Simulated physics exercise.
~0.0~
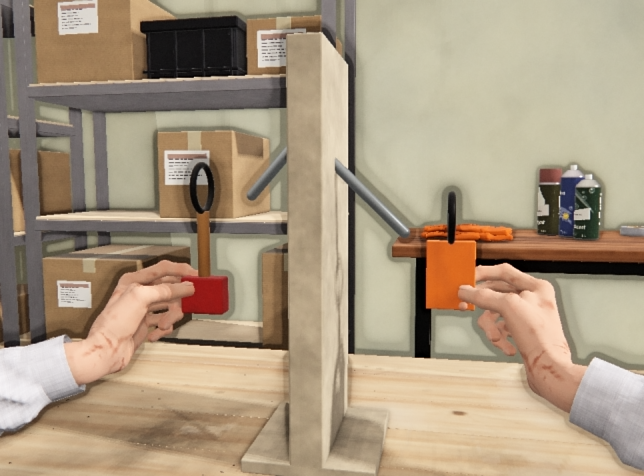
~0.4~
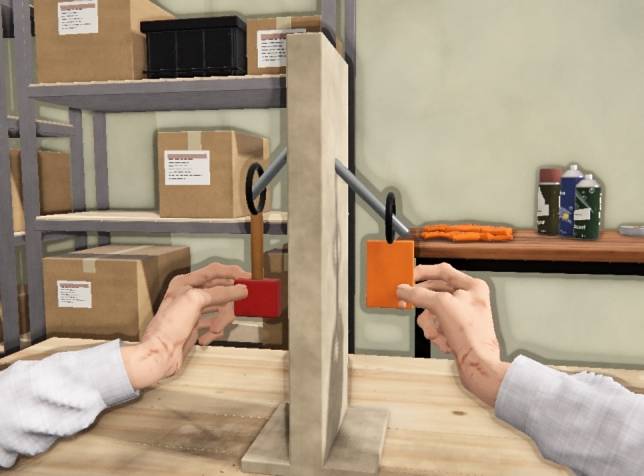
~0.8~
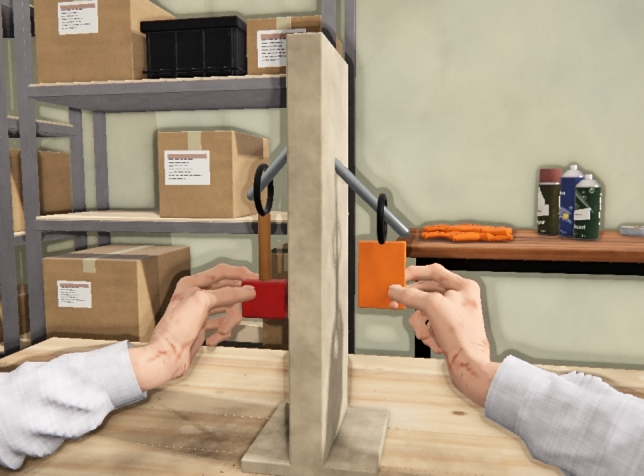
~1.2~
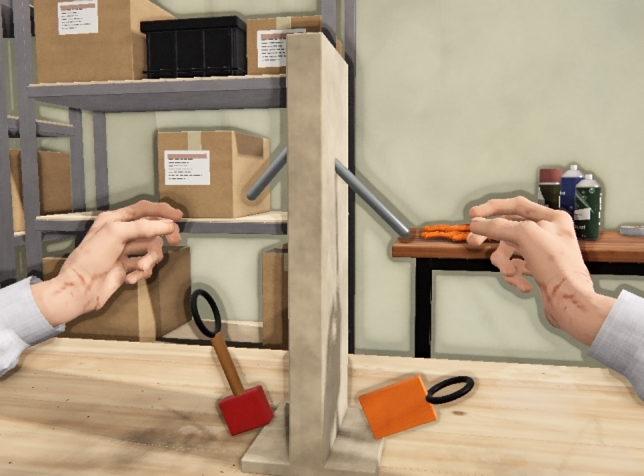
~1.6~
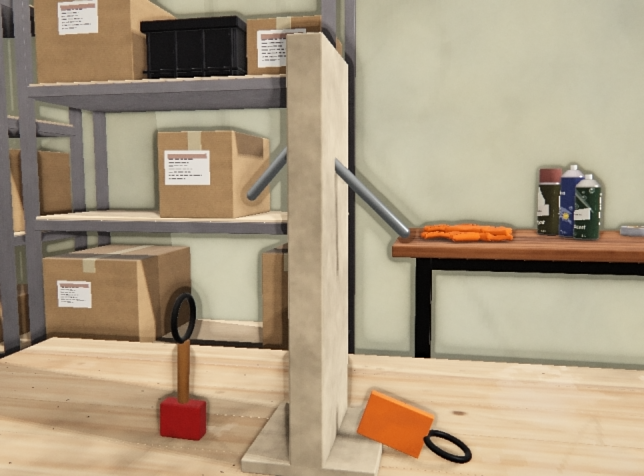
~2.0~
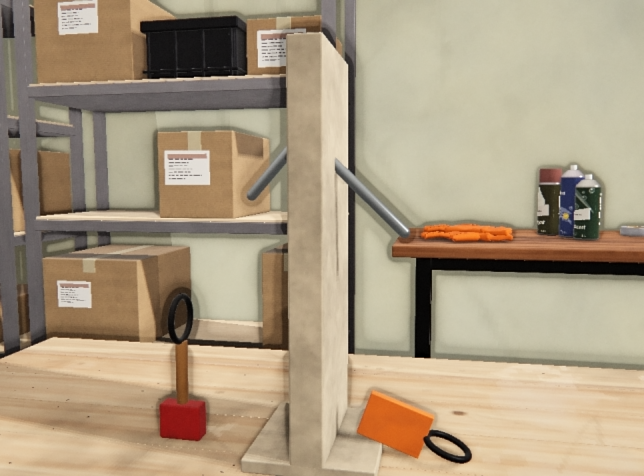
An orange tag and a red brush-like piece, each with a black ring, are held by two hands on either side of an upright wooden stand with slanting grey pegs, seen from a fixed view across a wooden bench in a storeroom. The left hand moves the red piece right and the right hand moves the orange tag left, bringing the rings to the pegs. Both hands let go and draw back, and both pieces drop off. The red one ends standing upright on the bench at left, while the orange tag tips over and rests tilted at the right of the stand's base.
